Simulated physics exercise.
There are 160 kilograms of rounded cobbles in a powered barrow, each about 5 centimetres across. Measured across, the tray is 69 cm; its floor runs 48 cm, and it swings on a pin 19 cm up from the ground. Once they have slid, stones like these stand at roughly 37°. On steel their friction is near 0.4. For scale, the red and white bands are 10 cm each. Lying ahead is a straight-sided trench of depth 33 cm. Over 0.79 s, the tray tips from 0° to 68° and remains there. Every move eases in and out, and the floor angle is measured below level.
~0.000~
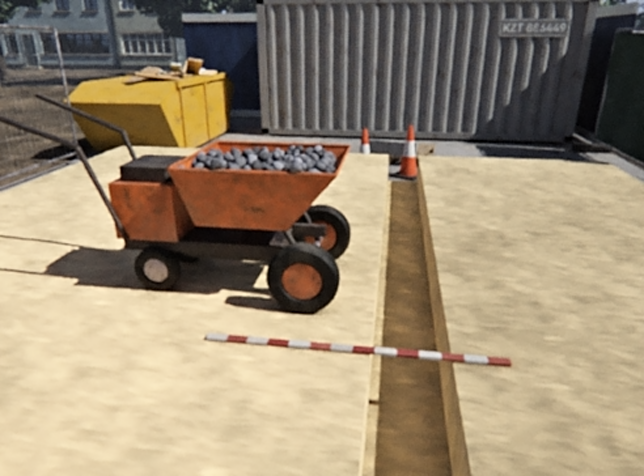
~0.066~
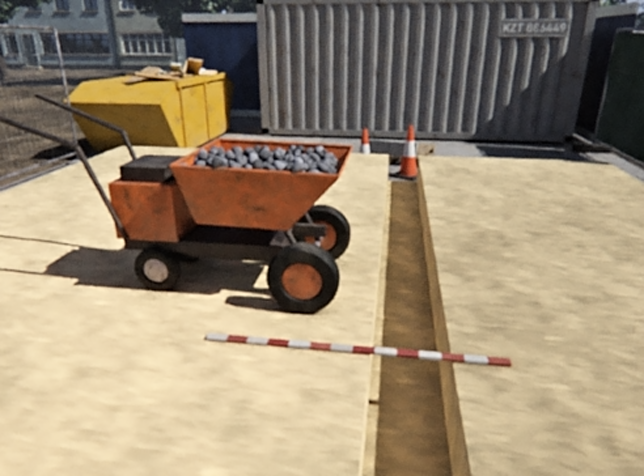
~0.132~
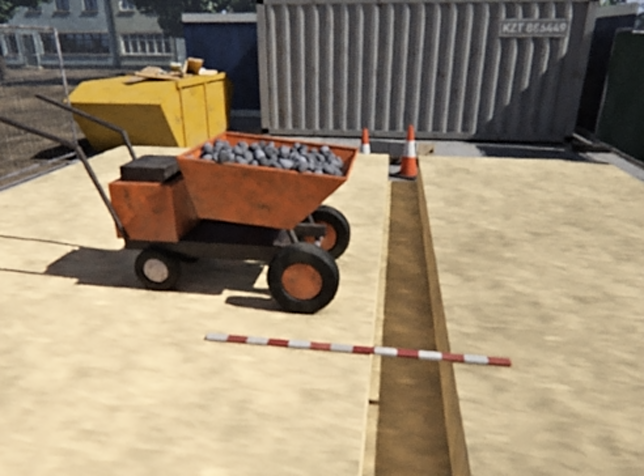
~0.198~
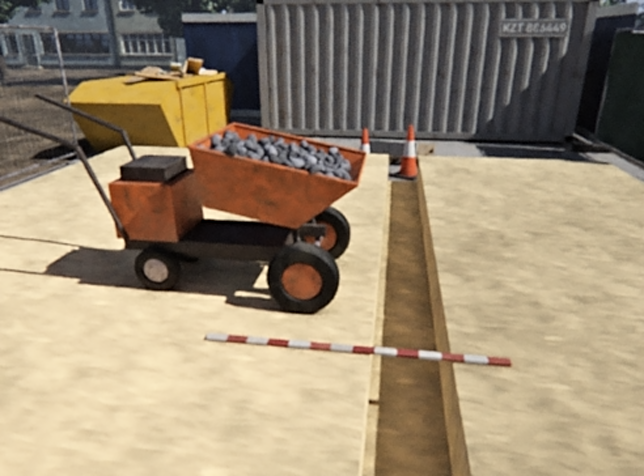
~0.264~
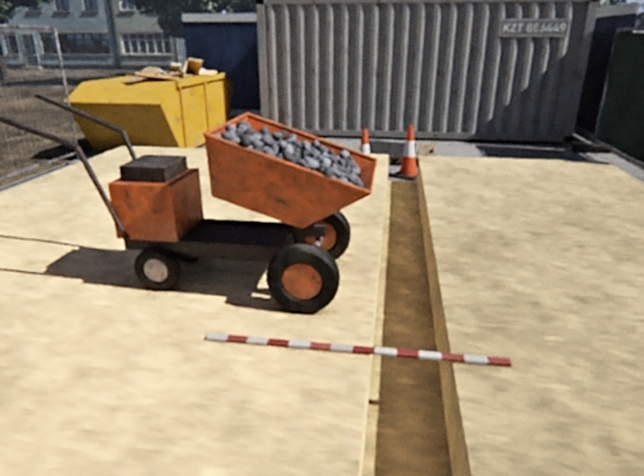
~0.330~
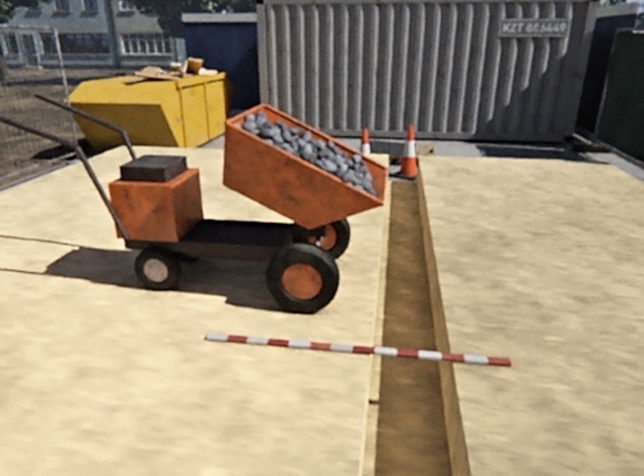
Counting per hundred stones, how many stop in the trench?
Some 41.
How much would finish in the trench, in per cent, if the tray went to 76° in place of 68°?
In that case some 35 per cent.
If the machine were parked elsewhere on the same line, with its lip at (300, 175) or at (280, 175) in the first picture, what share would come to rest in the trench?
It comes to about 75 and 90 in a hundred.
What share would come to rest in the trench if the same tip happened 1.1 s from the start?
Close to 45 percent, then.
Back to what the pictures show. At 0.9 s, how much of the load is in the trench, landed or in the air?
Around 10 per cent of it.
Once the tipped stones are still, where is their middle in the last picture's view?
Roughly (464, 291), I'd say.
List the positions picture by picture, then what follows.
In the first frame, lip at (336, 176), floor tilted 0°, highest stones at (260, 155).
In the second frame, the tray is at 1°, its lip at (339, 177); the top of the load is at (247, 154); the stones move at 0.3 m/s on average.
In the third frame, lip at (347, 180), floor tilted 5°, highest stones at (241, 149); the stones move at 0.6 m/s on average.
In the fourth frame, the tray is at 11°, its lip at (358, 185); the top of the load is at (238, 140); the stones move at 0.9 m/s on average.
In the fifth frame, the tray is at 18°, its lip at (371, 193); the top of the load is at (245, 131); the stones move at 1.1 m/s on average.
In the sixth frame, the tray is at 26°, its lip at (384, 204); the top of the load is at (262, 123); the stones move at 1.2 m/s on average.
After 0.6 s the floor is at 57°; 100 % in the tray; the foremost stones are at (417, 238).
After 0.9 s the floor is at 68°; 65 % in the tray, 9 % in the trench, 26 % past the trench; the foremost stones are at (498, 308).
After 1.2 s the floor is at 68°; 25 % in the tray, 17 % in the trench, 58 % past the trench; the foremost stones are at (620, 291).
After 3.2 s the floor is at 68°; 0 % in the tray, 41 % in the trench, 59 % past the trench; the foremost stones are past the picture's edge.
